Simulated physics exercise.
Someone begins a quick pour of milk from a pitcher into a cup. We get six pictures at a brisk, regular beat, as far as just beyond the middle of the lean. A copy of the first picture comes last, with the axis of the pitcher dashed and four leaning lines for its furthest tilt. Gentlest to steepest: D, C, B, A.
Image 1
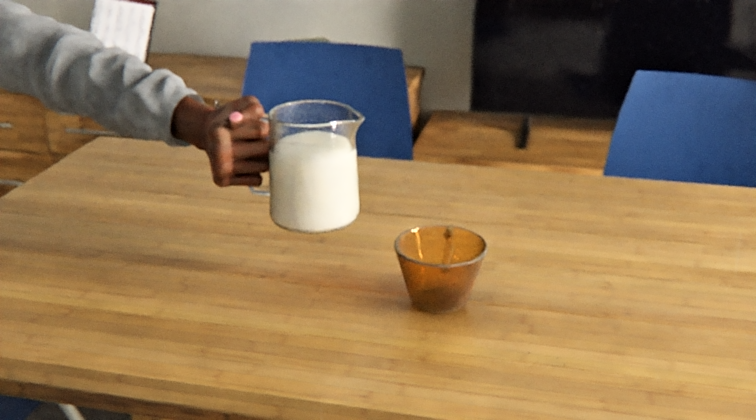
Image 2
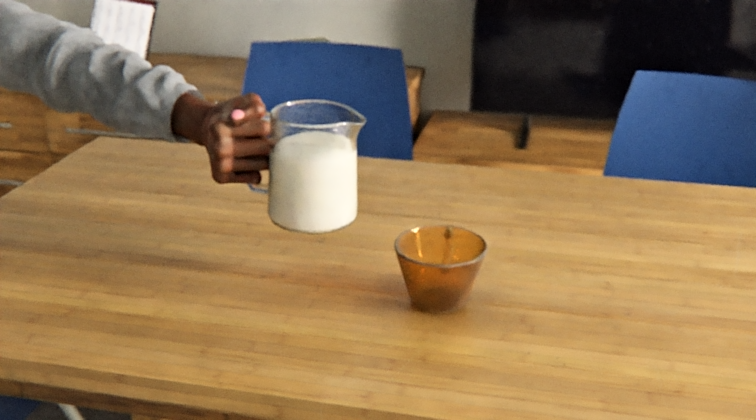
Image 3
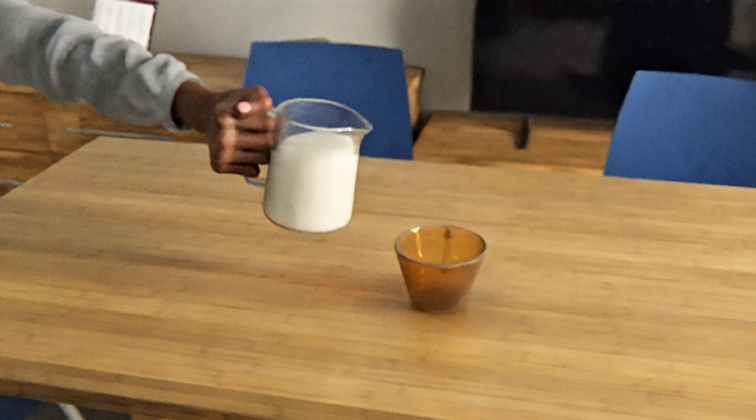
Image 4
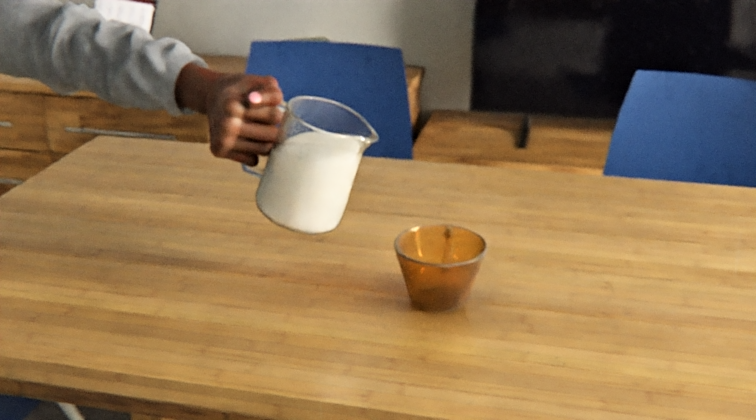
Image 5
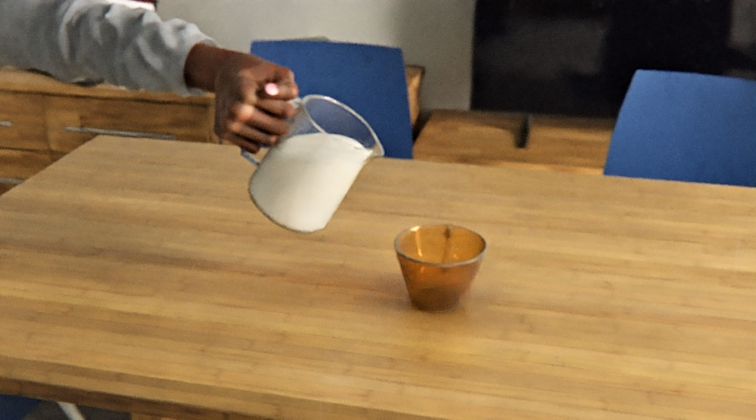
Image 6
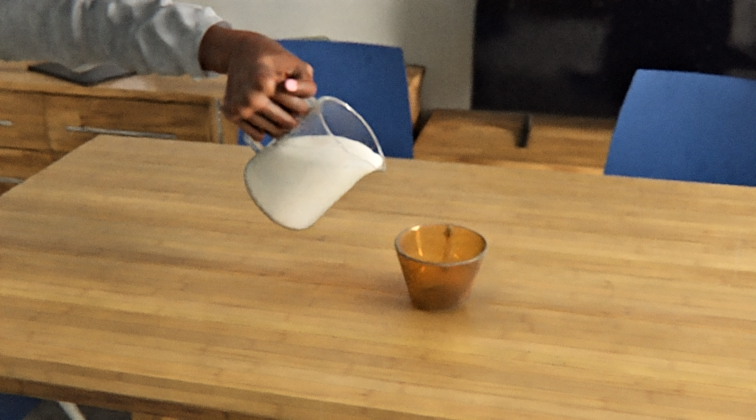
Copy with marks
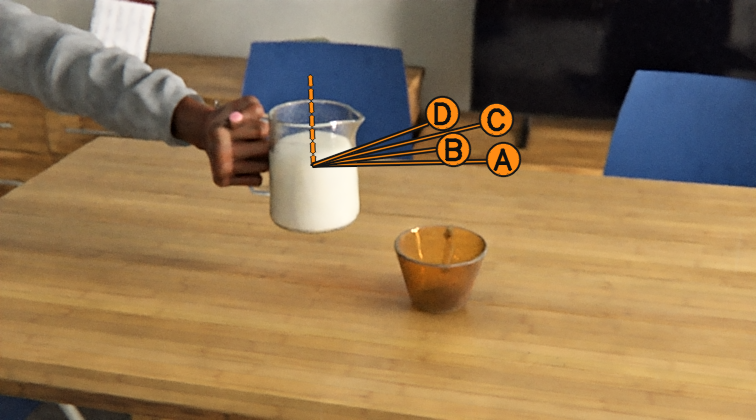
A hand in a gray sleeve held a clear glass pitcher of milk above a wooden table, then tilted it steadily to the right, the milk sliding up to the spout near an amber cup.
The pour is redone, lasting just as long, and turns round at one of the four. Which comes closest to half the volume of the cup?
The best line is D.
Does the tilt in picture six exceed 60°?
No, it does not.
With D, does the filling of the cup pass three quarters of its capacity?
No, less.
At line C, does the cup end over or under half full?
Over half.
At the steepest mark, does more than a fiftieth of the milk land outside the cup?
Yes.
In orange, A at (487, 161); B at (435, 149); C at (480, 124); D at (427, 123).
With A, the cup ends with about 76 % of what it can hold; 18 % of the milk is spilt.
With B, the cup ends with about 69 % of what it can hold; 12 % of the milk is spilt.
With C, the cup ends with about 63 % of what it can hold; 4 % of the milk is spilt.
With D, the cup ends with about 48 % of what it can hold.
